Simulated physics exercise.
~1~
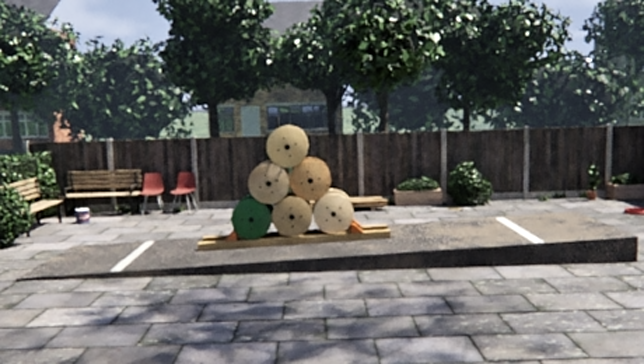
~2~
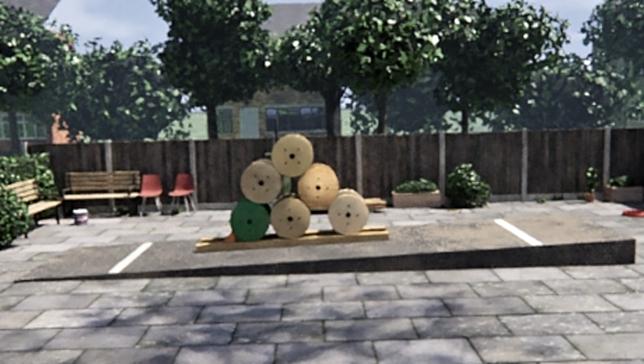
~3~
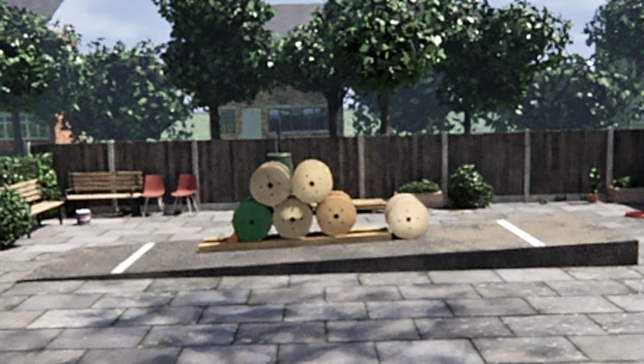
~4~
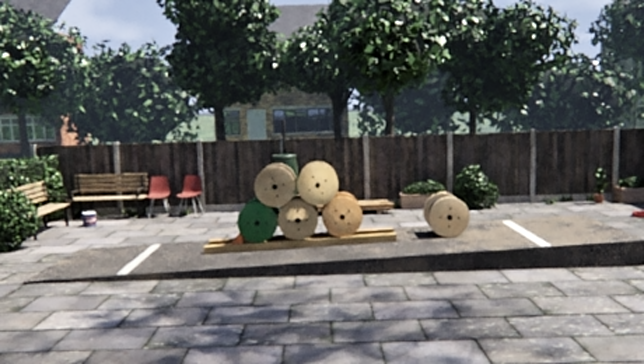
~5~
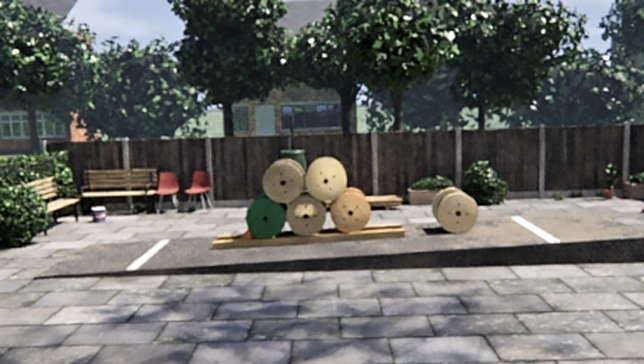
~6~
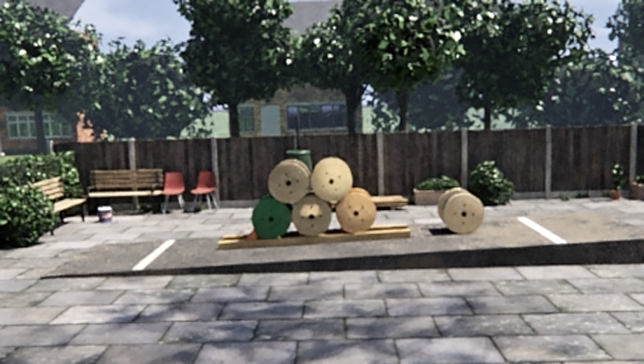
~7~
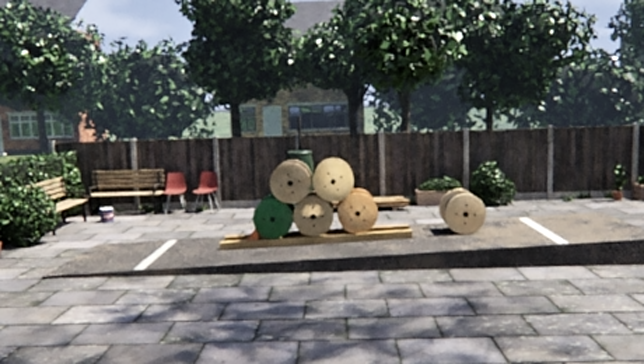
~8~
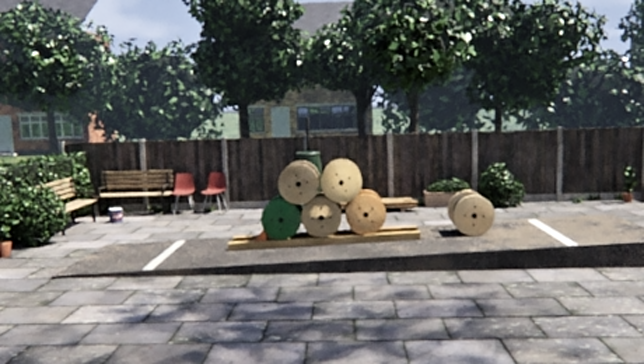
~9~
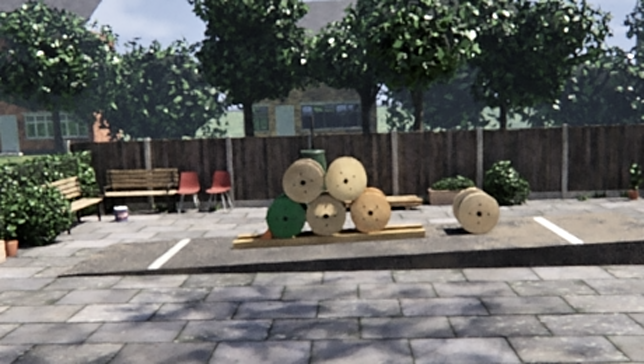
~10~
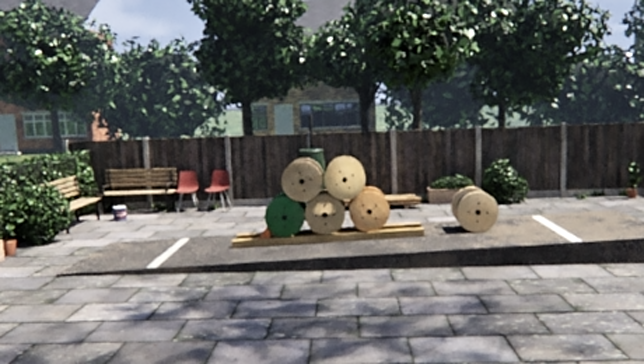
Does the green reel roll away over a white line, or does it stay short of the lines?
The green reel does not cross a white line. It stays at the left end of the stack on the wooden bearers.
